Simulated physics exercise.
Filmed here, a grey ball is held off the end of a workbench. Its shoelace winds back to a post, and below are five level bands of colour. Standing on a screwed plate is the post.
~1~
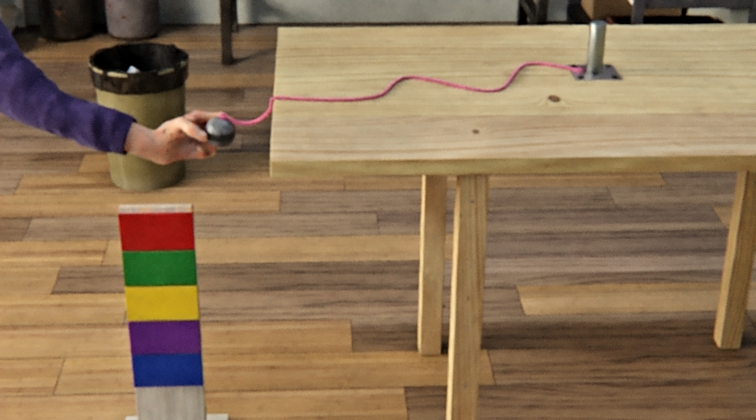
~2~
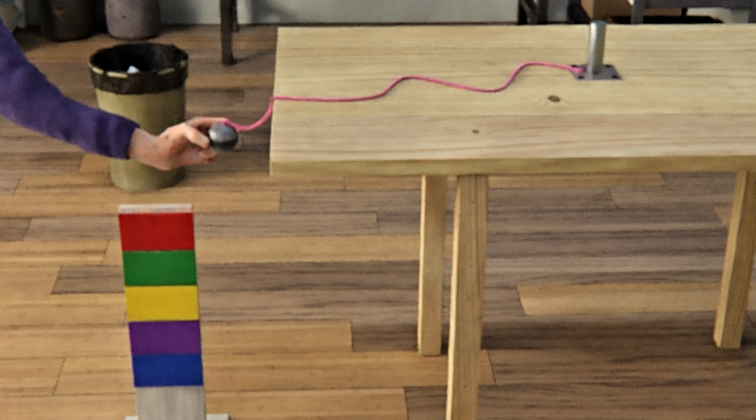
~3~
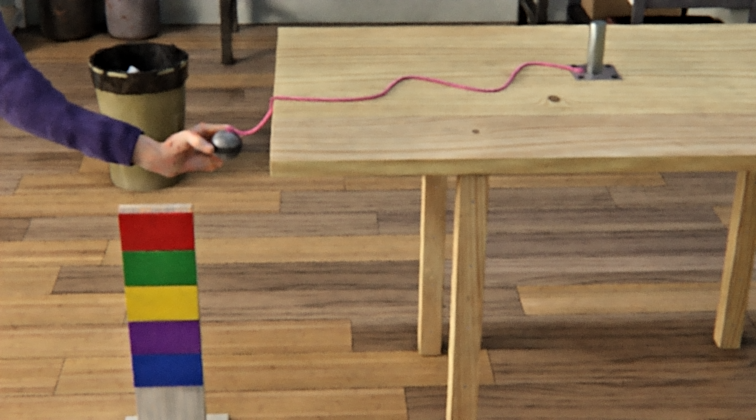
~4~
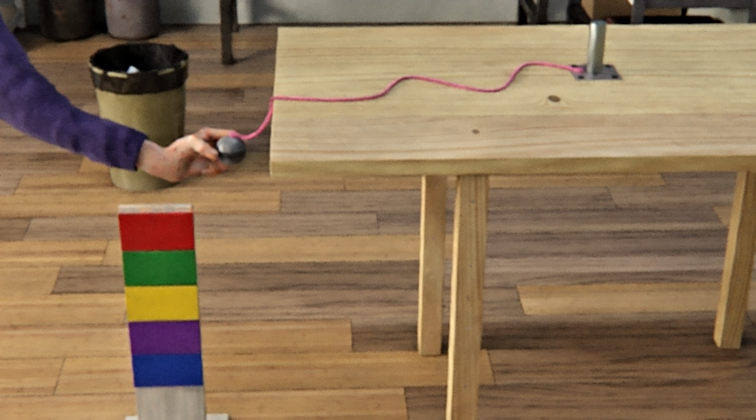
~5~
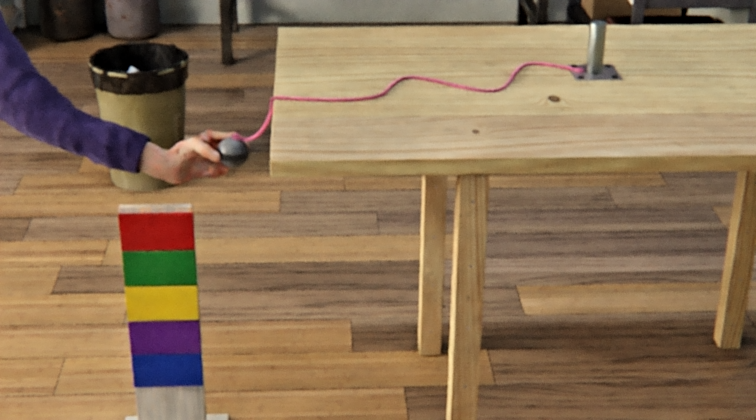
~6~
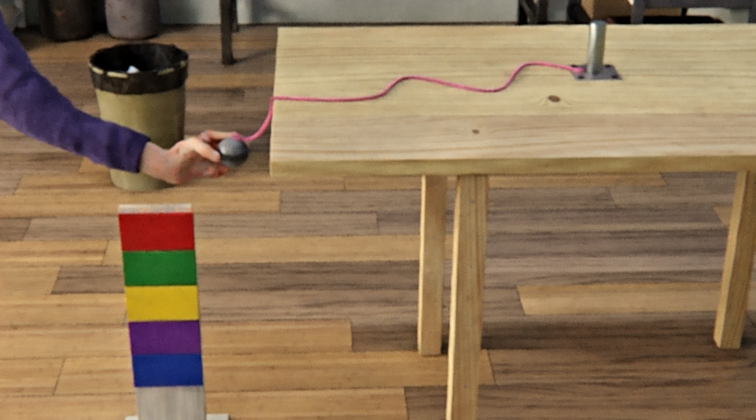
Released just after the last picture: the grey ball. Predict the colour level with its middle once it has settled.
I would say green.
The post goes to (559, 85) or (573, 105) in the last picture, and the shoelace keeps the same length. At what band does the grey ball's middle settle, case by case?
Try one - yellow; try two - yellow.
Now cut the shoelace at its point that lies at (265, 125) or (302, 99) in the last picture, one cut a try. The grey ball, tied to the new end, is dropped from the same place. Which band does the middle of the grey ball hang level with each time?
Try 1 - red; try 2 - above them all.
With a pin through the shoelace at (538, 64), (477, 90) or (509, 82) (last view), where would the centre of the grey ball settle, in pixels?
Estimated spots in sequence: (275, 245), (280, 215), (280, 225).
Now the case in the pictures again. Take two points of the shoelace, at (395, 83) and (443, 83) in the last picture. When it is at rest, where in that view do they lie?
End points: Roughly (324, 90); roughly (383, 86).
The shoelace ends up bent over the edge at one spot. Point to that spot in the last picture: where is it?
Roughly (369, 98).
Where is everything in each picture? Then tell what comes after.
The first frame shows grey ball (220, 132); red (157, 233); green (159, 269); yellow (162, 304); purple (165, 338); blue (167, 371).
The second frame shows grey ball (223, 138); shoelace through (542, 64) (507, 85) (437, 81) (384, 93) (301, 99).
The third frame shows grey ball (227, 145).
The fourth frame shows grey ball (231, 150); shoelace through (542, 64) (507, 85) (437, 81) (384, 93) (301, 99).
The fifth frame shows grey ball (233, 152).
The sixth frame shows grey ball (233, 152); shoelace through (542, 64) (507, 85) (437, 81) (384, 93) (301, 99).
Soon after, ball near (274, 250); level with green.
After that, ball near (264, 260); level with green.
In the end, ball near (272, 261); level with green. Its middle rests at the green band.
